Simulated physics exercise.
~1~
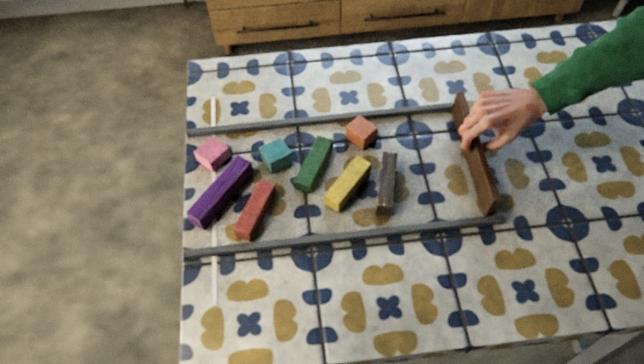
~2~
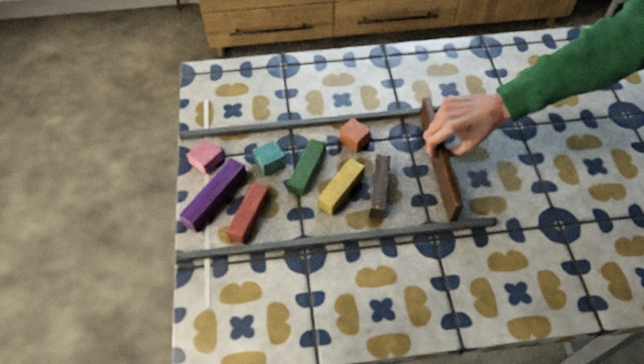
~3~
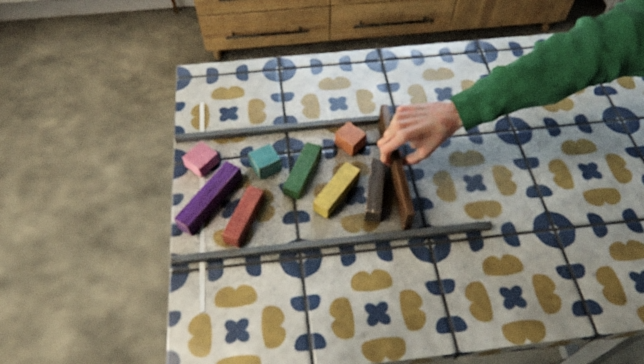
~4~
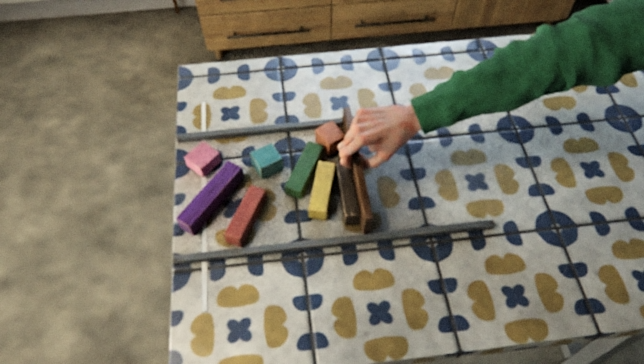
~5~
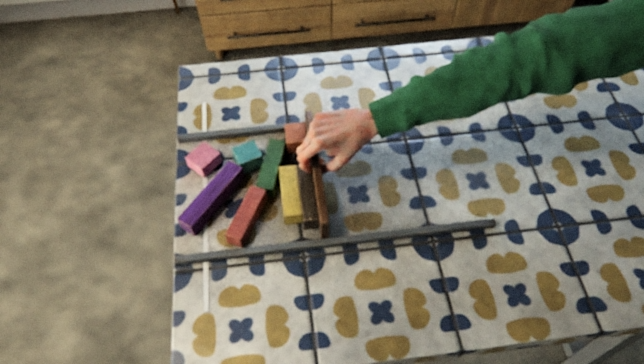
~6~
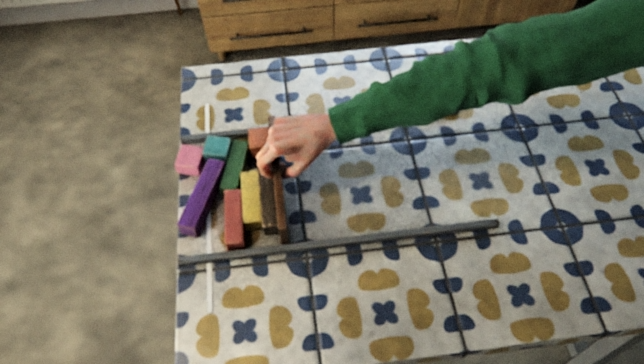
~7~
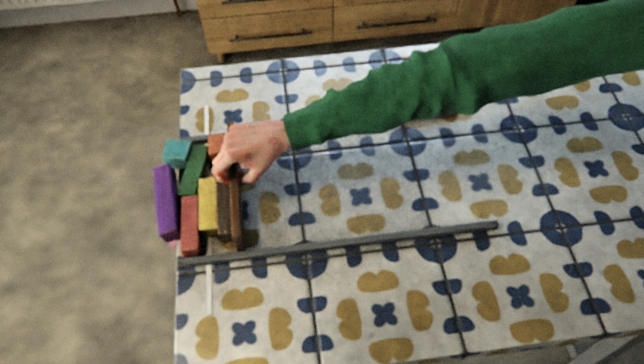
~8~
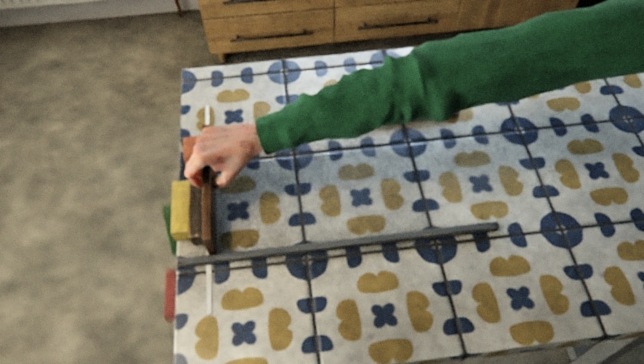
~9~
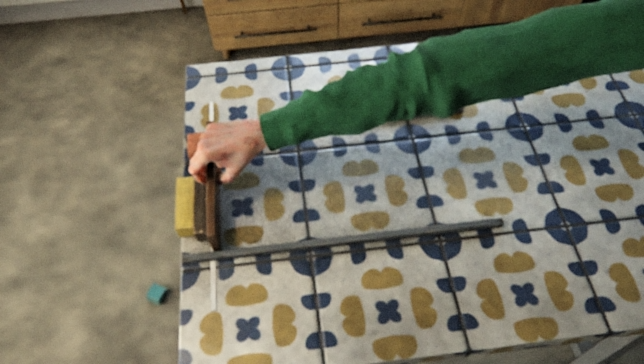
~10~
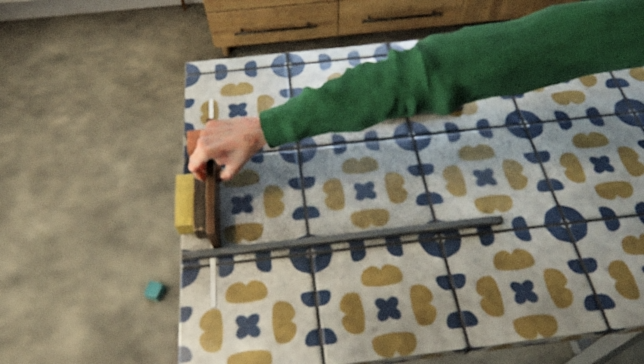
A hand slides a board left, pushing five blocks off the table while others stay perched.
